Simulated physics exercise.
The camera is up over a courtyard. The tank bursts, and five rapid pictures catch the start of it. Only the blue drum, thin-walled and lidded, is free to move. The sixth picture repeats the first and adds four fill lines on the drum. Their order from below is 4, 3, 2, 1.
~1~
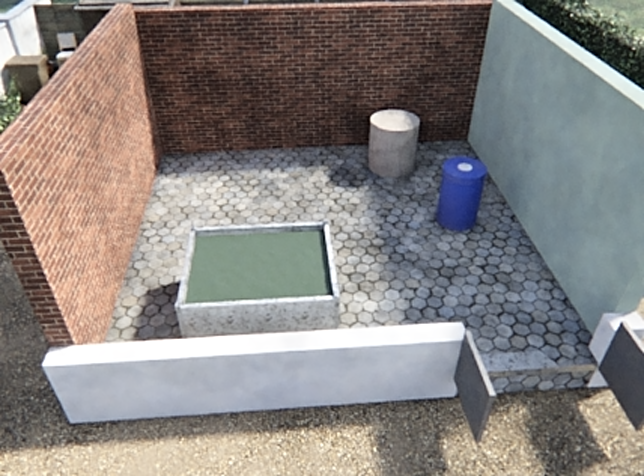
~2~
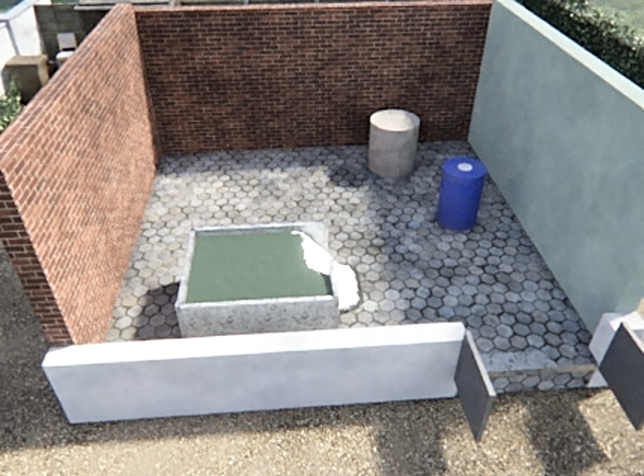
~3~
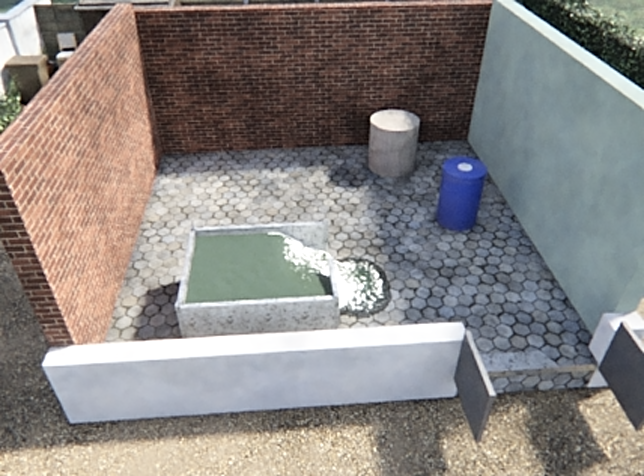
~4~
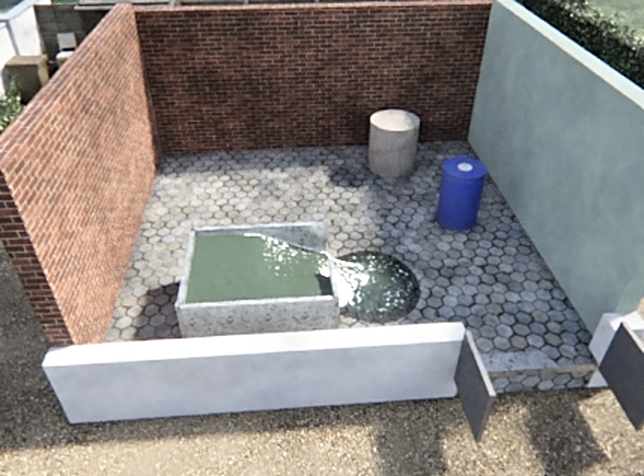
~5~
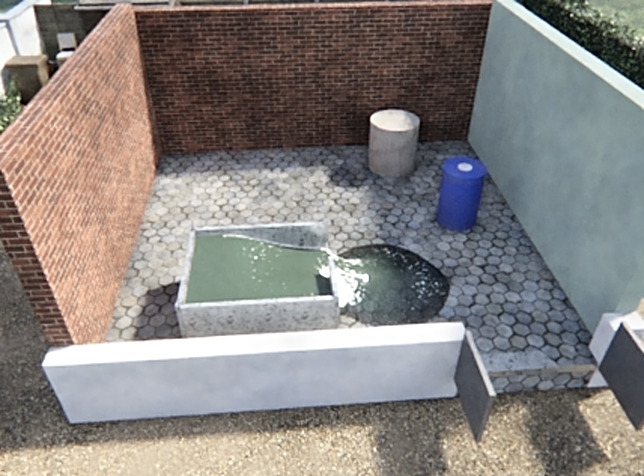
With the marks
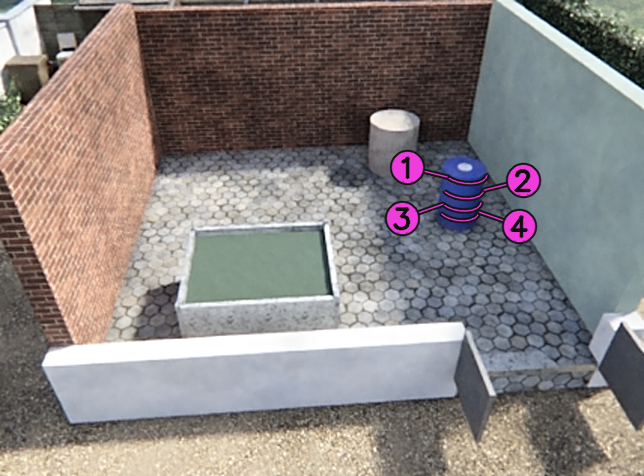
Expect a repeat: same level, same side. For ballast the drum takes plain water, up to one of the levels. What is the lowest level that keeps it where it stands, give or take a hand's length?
Use level 4.
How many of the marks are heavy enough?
All of them.
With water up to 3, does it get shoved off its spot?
No, not at all.
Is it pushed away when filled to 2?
No.
On the marked copy, 1 at (471, 183); 2 at (468, 198); 3 at (466, 211); 4 at (464, 220); from the bottom up 4, 3, 2, 1.
For level 1, it does not move.
For level 2, it does not move.
For level 3, it does not move.
For level 4, it does not move.
